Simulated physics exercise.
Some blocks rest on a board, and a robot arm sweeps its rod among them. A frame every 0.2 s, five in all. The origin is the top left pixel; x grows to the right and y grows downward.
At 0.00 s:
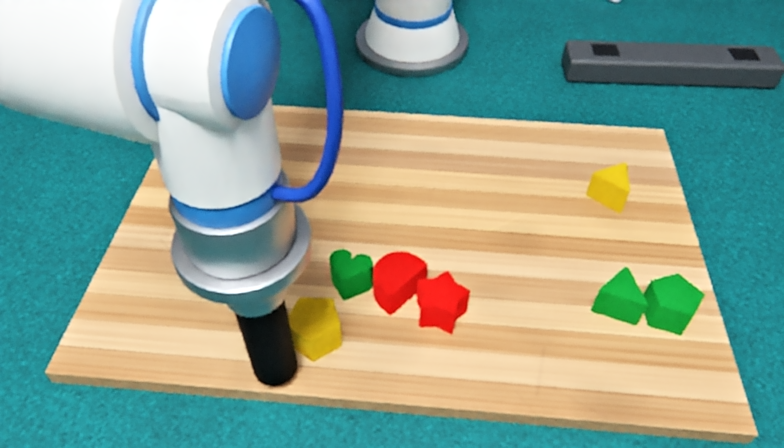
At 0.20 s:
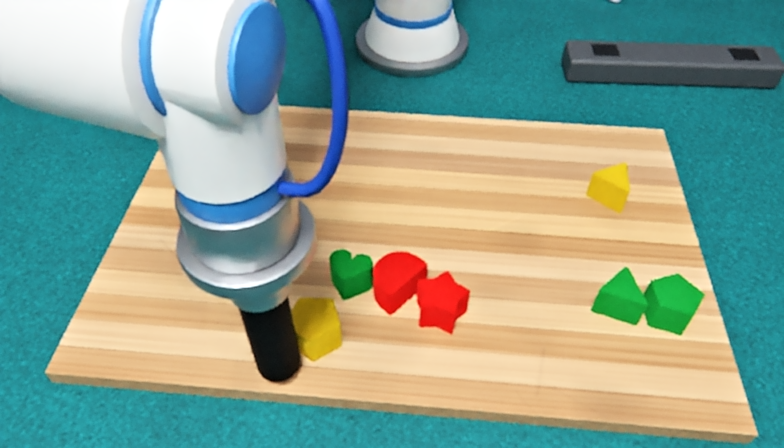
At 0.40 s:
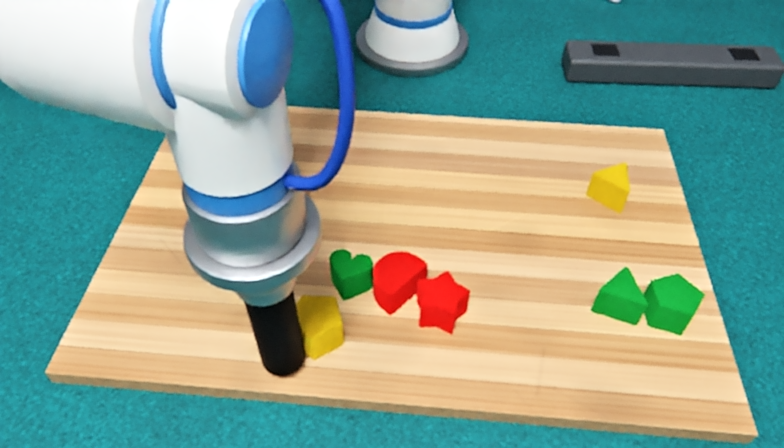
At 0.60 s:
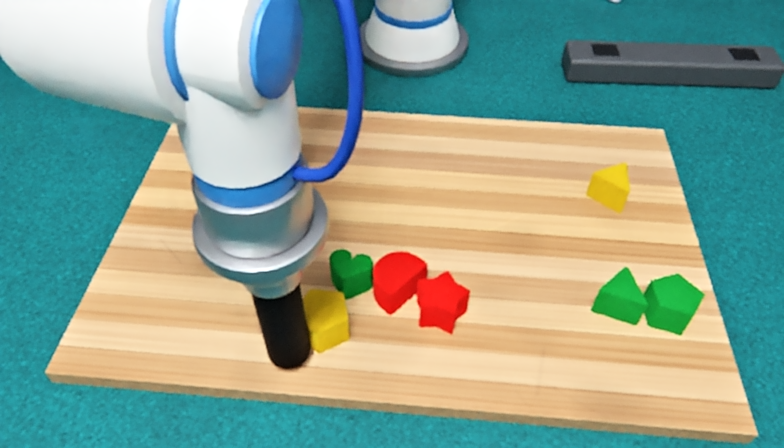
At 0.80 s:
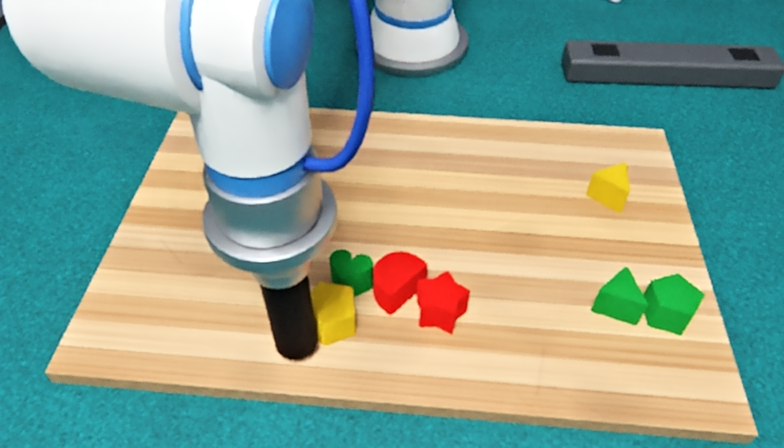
The robot arm's black rod slid a short way right and up the wooden board, nudging the yellow block slightly toward the green heart, while the red, green and other yellow blocks stayed still.
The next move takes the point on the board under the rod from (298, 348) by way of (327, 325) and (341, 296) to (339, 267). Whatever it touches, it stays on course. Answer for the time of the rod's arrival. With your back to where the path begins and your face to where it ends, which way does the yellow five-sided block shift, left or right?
The yellow five-sided block goes right.
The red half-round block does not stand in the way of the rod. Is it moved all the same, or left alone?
It is shoved along.
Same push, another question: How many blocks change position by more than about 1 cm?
Three or more blocks.
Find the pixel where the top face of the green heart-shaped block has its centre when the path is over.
Its top middle is near (367, 223).
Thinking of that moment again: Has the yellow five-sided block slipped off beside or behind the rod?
Short answer: Yes.
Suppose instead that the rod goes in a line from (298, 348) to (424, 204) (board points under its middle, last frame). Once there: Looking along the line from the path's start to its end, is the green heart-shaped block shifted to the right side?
I'd say no.
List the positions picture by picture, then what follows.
The first picture shows rod tip (276, 367); block tops, yellow five-sided block (313, 316); green heart-shaped block (350, 262); red half-round block (397, 269); red star (442, 291).
The second picture shows rod (279, 363); blocks unchanged.
The third picture shows rod (284, 357); yellow five-sided block (315, 314).
The fourth picture shows rod (289, 350); yellow five-sided block (322, 309).
The fifth picture shows rod (296, 342); yellow five-sided block (330, 302); green heart-shaped block (350, 262); red half-round block (397, 269); red star (442, 291).
What follows on the original path. One third of the way, rod (327, 317); yellow five-sided block (360, 280); green heart-shaped block (357, 247), turned 50° anticlockwise; red half-round block (408, 264).
Two thirds of the way, rod (340, 288); yellow five-sided block (377, 257), turned 20° clockwise; green heart-shaped block (366, 226), turned 95° anticlockwise; red half-round block (426, 256), turned 35° clockwise.
At the end, rod (339, 260); yellow five-sided block (382, 251), turned 30° clockwise; green heart-shaped block (367, 223), turned 90° anticlockwise; red half-round block (431, 256), turned 45° clockwise; red star in place.
